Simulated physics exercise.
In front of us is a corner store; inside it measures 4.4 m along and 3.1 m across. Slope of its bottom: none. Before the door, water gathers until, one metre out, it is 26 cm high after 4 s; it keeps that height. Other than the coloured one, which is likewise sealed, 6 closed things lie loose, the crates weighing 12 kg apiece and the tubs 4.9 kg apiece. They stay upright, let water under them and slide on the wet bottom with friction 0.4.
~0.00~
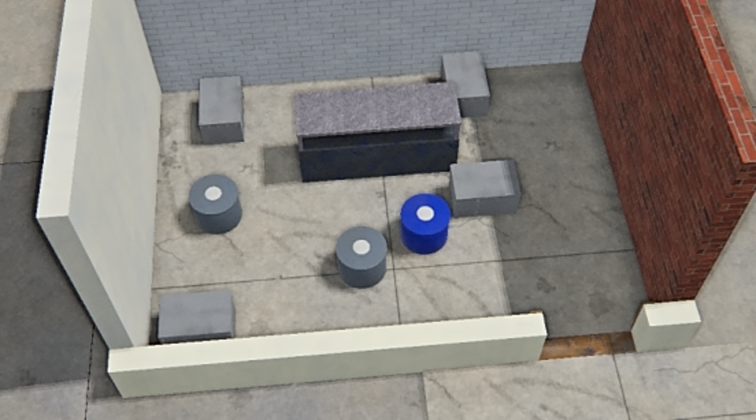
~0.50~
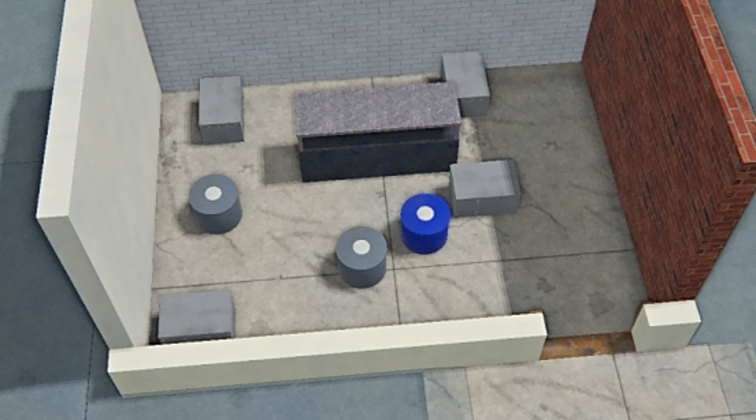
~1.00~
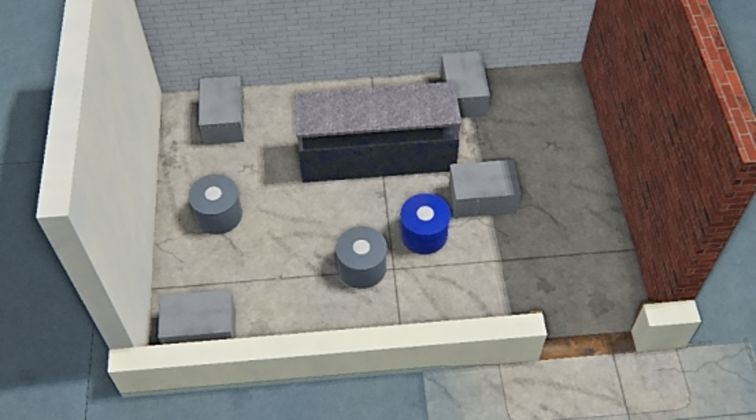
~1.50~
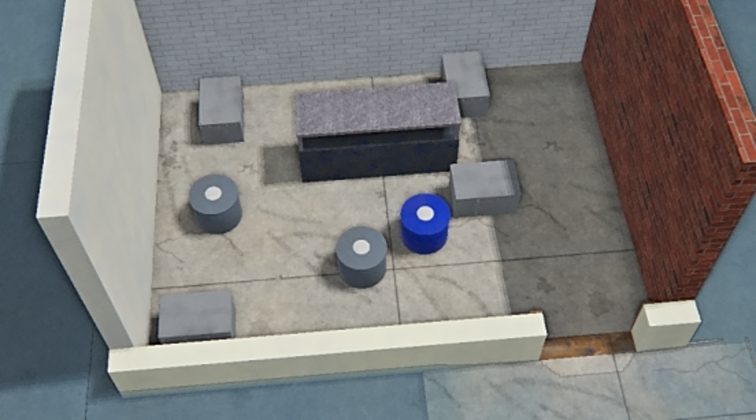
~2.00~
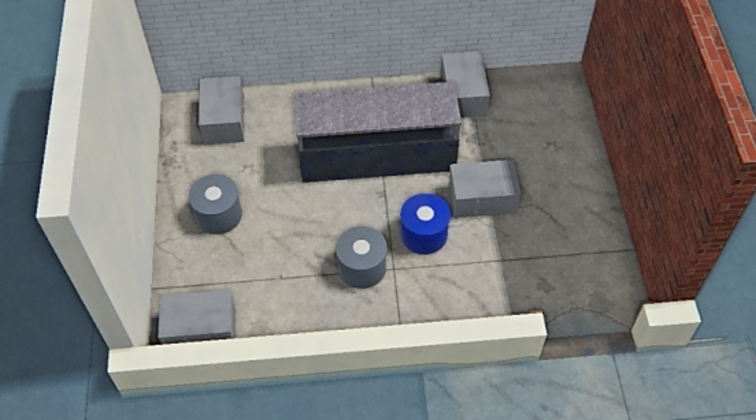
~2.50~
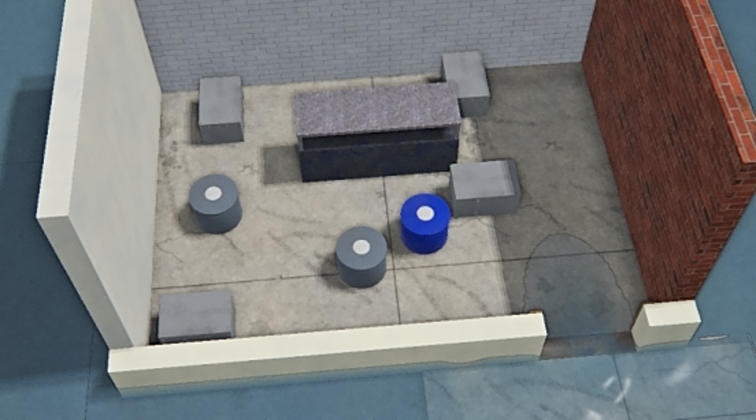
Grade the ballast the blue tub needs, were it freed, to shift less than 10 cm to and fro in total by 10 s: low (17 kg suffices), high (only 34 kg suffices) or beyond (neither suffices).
Grade: Low.
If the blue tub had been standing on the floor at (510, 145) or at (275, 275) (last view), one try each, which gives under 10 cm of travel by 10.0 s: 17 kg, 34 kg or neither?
The first try gives success with heavier only; the second gives success with both.
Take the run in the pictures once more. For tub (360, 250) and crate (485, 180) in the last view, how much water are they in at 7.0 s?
2 and 10 cm.
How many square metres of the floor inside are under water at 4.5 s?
Flooded: Near 5.5 m2.
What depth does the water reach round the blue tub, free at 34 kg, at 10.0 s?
Close to 5 cm deep.
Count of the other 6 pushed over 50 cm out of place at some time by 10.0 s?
I get 4.
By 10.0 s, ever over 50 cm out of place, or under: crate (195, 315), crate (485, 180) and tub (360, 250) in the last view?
Not exceeded, Exceeded, Not exceeded, in that order.
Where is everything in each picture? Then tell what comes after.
The blue tub at (425, 214), on the bottom; 0.0 m2 under water; 0 of 7 have shifted, in the first picture.
The blue tub at (425, 214), on the bottom; 0.0 m2 under water; 0 of 7 have shifted, in the second picture.
The blue tub at (425, 214) rests on the ground; water covers 0.0 m2; 0 of 7 have shifted, in the third picture.
The blue tub at (425, 214) rests on the ground; 0.0 m2 under water; 0 of 7 have shifted, in the fourth picture.
The blue tub at (425, 214), on the bottom; 0.1 m2 under water; 0 of 7 have shifted, in the fifth picture.
The blue tub at (425, 214), on the bottom; 0.7 m2 under water; 0 of 7 have shifted, in the sixth picture.
After 3.5 s the blue tub would be 0 cm from its start with 17 kg and 0 cm from its start with 34 kg; 1 cm of water round it then.
After 4.5 s the blue tub would be 0 cm from its start with 17 kg and 0 cm from its start with 34 kg; 4 cm of water round it then.
After 7.0 s the blue tub would be 0 cm from its start with 17 kg and 0 cm from its start with 34 kg; 4 cm of water round it then.
After 10.0 s the blue tub would be 0 cm from its start with 17 kg and 0 cm from its start with 34 kg; 5 cm of water round it then.
